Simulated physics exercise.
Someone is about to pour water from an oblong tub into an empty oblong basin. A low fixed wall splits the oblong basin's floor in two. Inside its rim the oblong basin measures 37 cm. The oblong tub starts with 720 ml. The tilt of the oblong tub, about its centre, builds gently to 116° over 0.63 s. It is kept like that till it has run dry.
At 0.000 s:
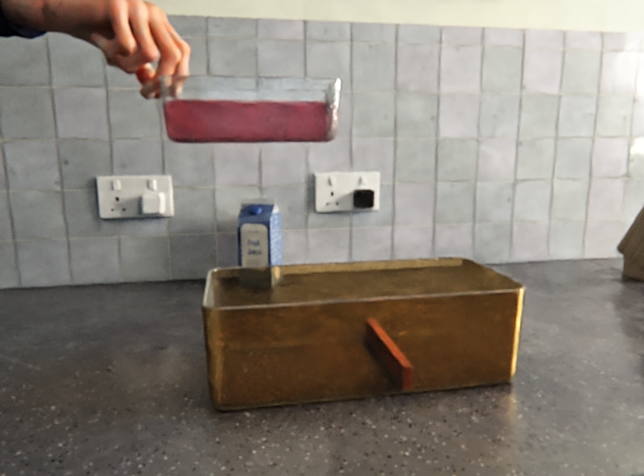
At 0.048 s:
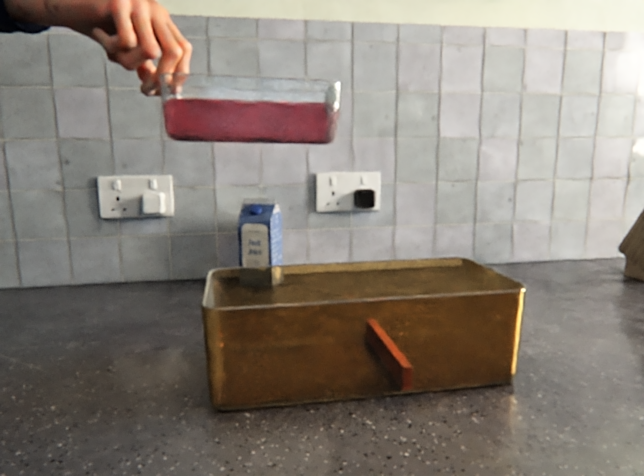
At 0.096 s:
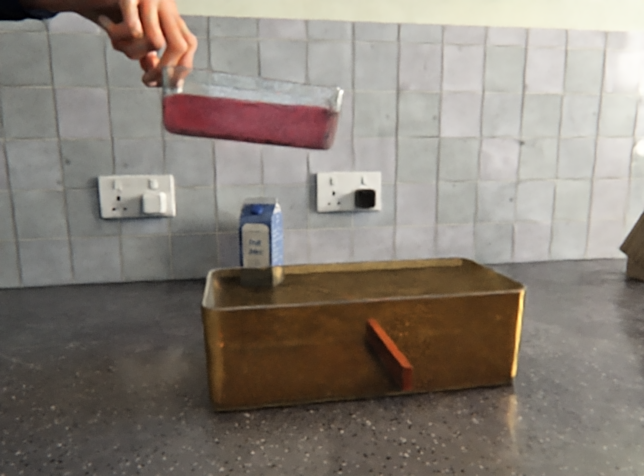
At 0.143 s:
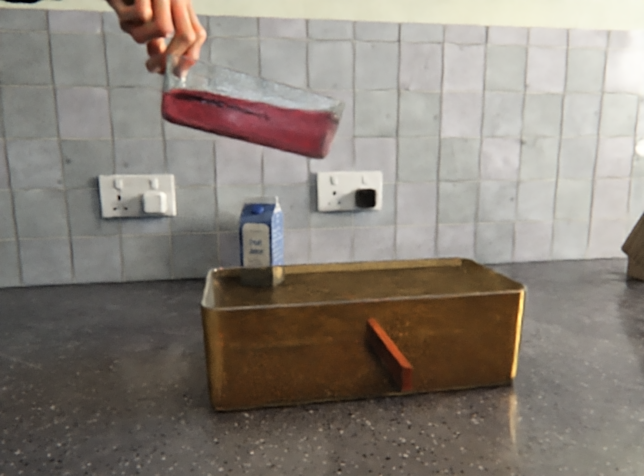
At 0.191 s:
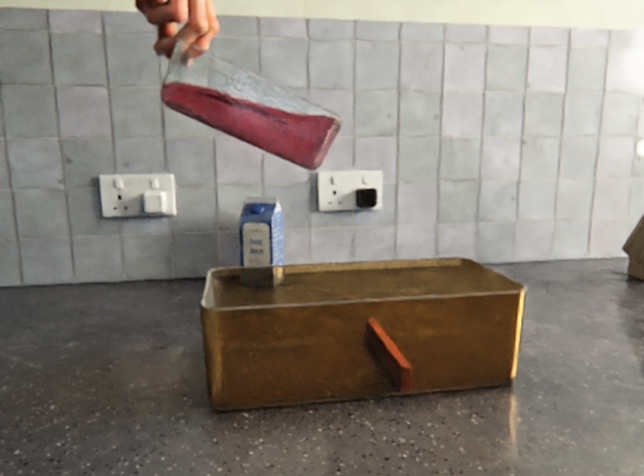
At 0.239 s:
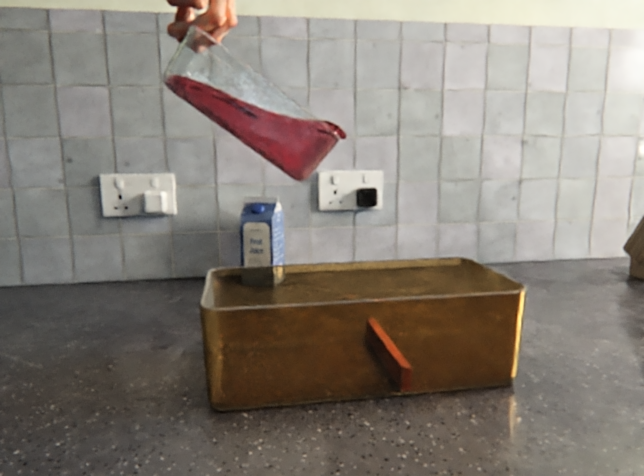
A hand gradually tilts a clear tub of red liquid rightward above a brownish basin.
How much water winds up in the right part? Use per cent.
About 32 per cent.
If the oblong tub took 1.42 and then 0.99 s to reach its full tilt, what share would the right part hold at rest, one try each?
In turn about 50 and 50 per cent.
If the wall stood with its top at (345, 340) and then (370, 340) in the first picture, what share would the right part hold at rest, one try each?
First 75, then 55 per cent.
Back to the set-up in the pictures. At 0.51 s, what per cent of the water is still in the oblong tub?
Near 7 in a hundred.
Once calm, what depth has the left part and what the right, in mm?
Some 12 mm on the left and 10 mm on the right.
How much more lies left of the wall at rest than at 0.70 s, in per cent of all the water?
Near 6 in a hundred.
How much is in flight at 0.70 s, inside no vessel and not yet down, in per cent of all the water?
Near 10 in a hundred.
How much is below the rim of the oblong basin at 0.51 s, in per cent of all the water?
Some 44 per cent.
After 0.51 s the tilt is 105° and 7 per cent is still to pour, 29 is left of the wall and 15 right of it.
After 0.70 s the tilt is 116° and 0 per cent is still to pour, 57 is left of the wall and 32 right of it.
After 0.91 s the tilt is 116° and 0 per cent is still to pour, 62 is left of the wall and 31 right of it.
After 1.13 s the tilt is 116° and 0 per cent is still to pour, 63 is left of the wall and 31 right of it.
In the end 63 per cent lies left of the wall, 32 right of it and 5 outside.
